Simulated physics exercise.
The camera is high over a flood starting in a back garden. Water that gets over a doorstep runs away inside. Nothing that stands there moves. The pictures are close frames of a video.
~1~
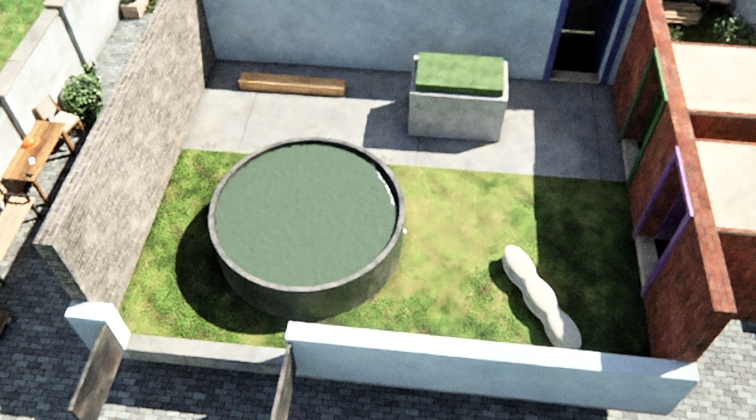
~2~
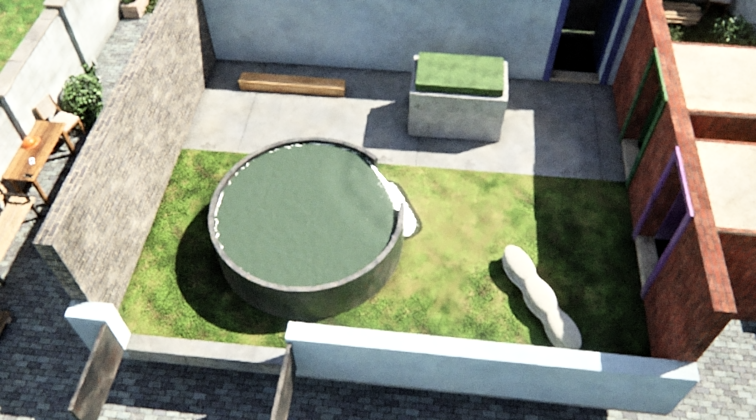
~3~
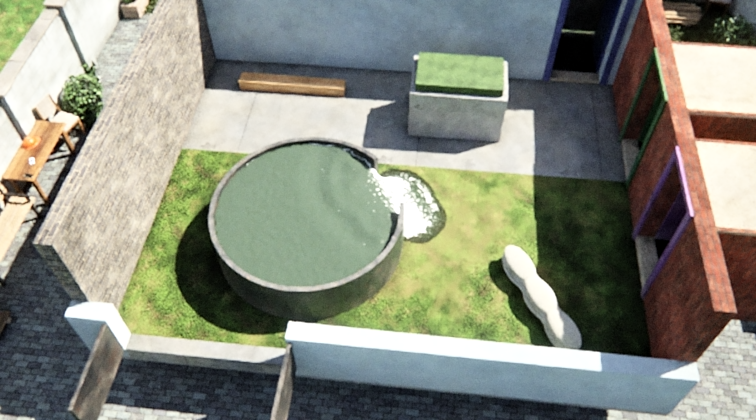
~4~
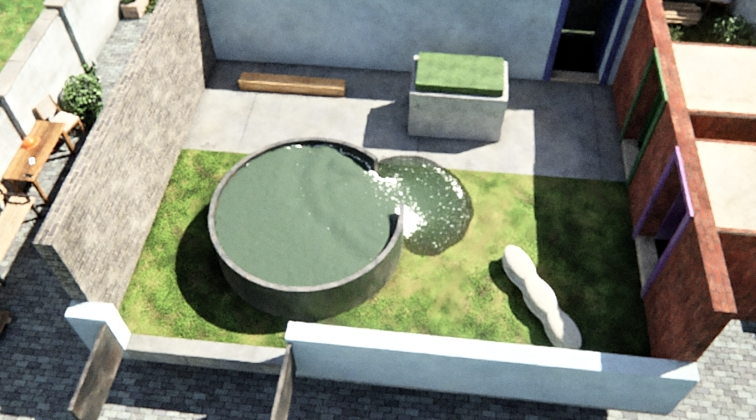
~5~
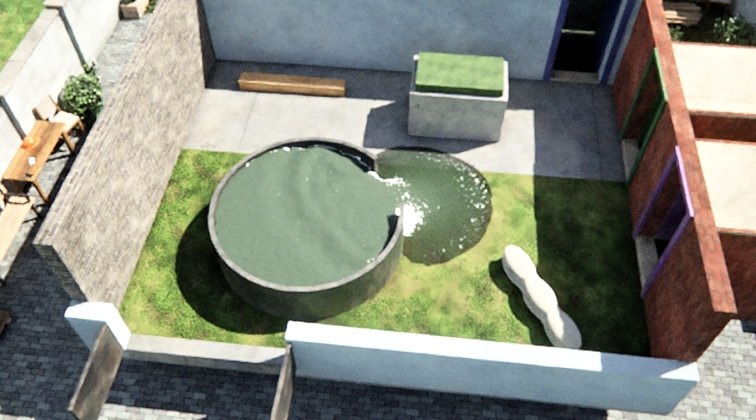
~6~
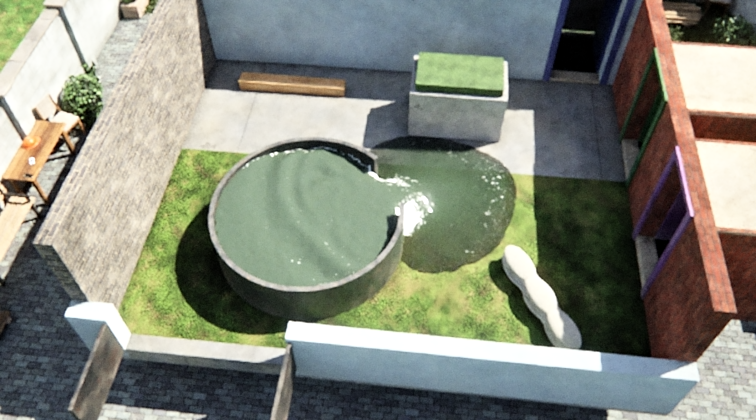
Round pool in a walled back garden breaching on its right side, water gushing out and spreading across the grass.
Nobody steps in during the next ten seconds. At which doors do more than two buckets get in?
The purple door stays under that; the green door takes more than that; the blue door takes more than that.
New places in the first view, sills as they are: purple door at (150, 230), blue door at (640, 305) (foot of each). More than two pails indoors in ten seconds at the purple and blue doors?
In short: Purple door keeps below it, blue door is over.
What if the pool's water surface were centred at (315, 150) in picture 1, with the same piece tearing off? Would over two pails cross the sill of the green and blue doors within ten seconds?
Then: The green one is over, the blue one takes more.
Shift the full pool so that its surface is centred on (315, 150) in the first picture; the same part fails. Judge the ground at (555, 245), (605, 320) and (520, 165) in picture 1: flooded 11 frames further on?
In that order: Wet, no water, covered.
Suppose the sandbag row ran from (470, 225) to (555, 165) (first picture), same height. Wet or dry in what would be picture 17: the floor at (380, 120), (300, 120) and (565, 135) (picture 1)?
In turn: Covered, no water, covered.
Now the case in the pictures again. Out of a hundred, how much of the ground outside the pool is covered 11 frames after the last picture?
Some 40 per cent.
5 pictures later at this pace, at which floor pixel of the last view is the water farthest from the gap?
Roughly at (569, 130).
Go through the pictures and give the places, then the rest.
The first frame shows the round pool at (308, 211) is whole and still.
In the second frame, the front is at (414, 232), out from the gap at (391, 202).
In the third frame, the front is at (438, 228), out from the gap at (391, 203).
In the fourth frame, the front is at (467, 199), out from the gap at (391, 203).
In the fifth frame, water pours out at (391, 203) and has run to (479, 177).
In the sixth frame, water pours out at (391, 202) and has run to (505, 173).
A moment on, water covers 25 % of the floor; the purple door not reached, the green door not reached, the blue door not reached.
Next, water covers 40 % of the floor; the purple door not reached, the green door under two buckets in, the blue door not reached.
Then, water covers 55 % of the floor; the purple door wet at the sill, nothing in, the green door over two buckets in, the blue door over two buckets in.
Later, water covers 75 % of the floor; the purple door wet at the sill, nothing in, the green door far over two buckets in, the blue door far over two buckets in.
In the end, water covers 90 % of the floor; the purple door wet at the sill, nothing in, the green door far over two buckets in, the blue door far over two buckets in.
